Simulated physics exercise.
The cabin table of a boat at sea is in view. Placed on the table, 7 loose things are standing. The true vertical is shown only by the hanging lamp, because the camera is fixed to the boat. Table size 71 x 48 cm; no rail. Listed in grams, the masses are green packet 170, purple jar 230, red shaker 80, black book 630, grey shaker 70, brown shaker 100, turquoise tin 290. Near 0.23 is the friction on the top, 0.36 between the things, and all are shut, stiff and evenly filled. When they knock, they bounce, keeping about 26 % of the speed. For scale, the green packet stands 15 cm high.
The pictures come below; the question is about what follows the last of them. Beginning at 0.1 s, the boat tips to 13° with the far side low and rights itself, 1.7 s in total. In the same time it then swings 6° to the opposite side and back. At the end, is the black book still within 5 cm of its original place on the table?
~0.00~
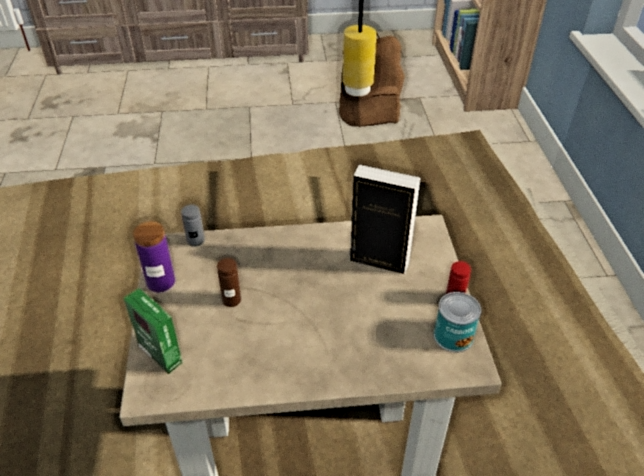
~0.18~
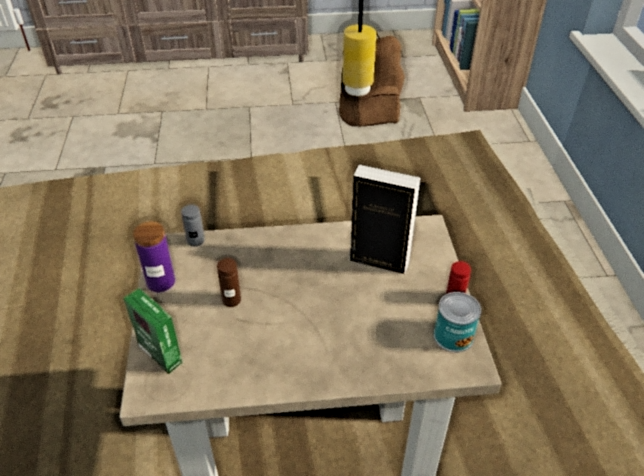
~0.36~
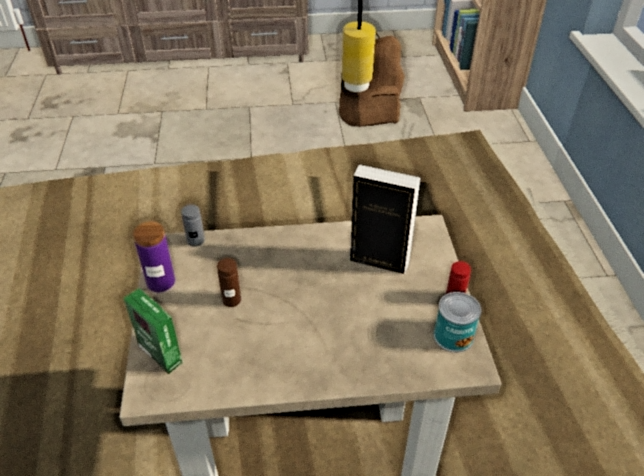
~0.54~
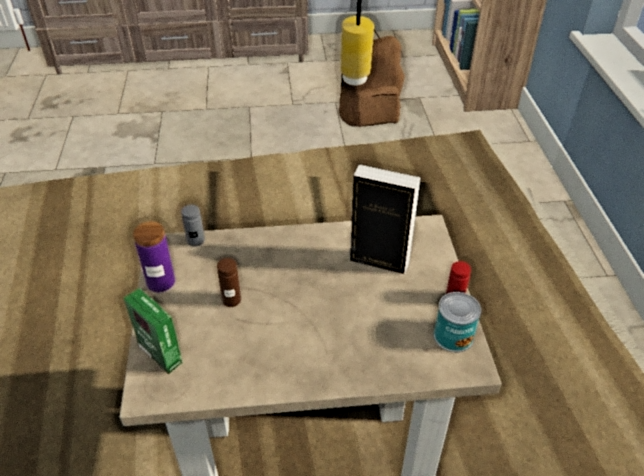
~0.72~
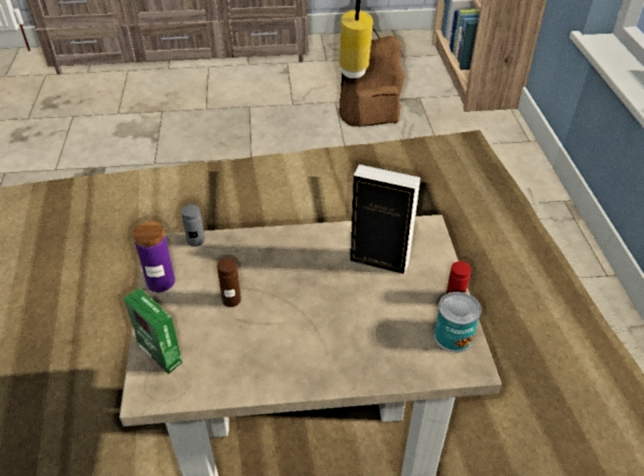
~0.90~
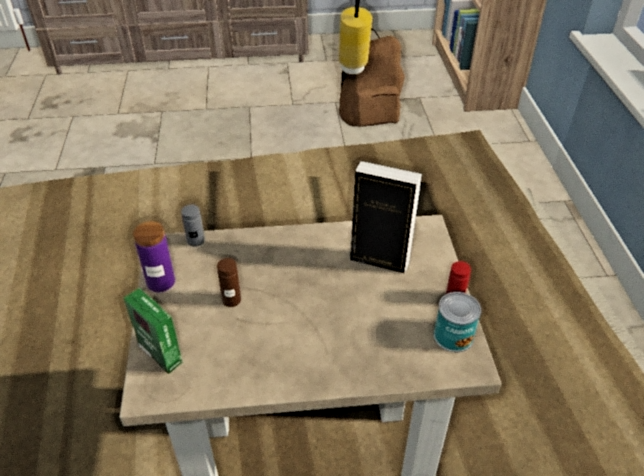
No, it has been moved off.
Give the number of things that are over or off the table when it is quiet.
The tally is 1.
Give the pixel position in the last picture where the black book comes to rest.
Around (332, 278).
After 1.30 s, floor tilted 8°, far side down; black book now off the table.
After 1.70 s, boat level.
After 1.90 s, as before.
After 3.10 s, floor tilted 3°, near side down.
At rest (4.0 s), off the table, black book; the other 6 in place, give or take 5 cm. Seen from the same camera at the end, black book near (332, 278).
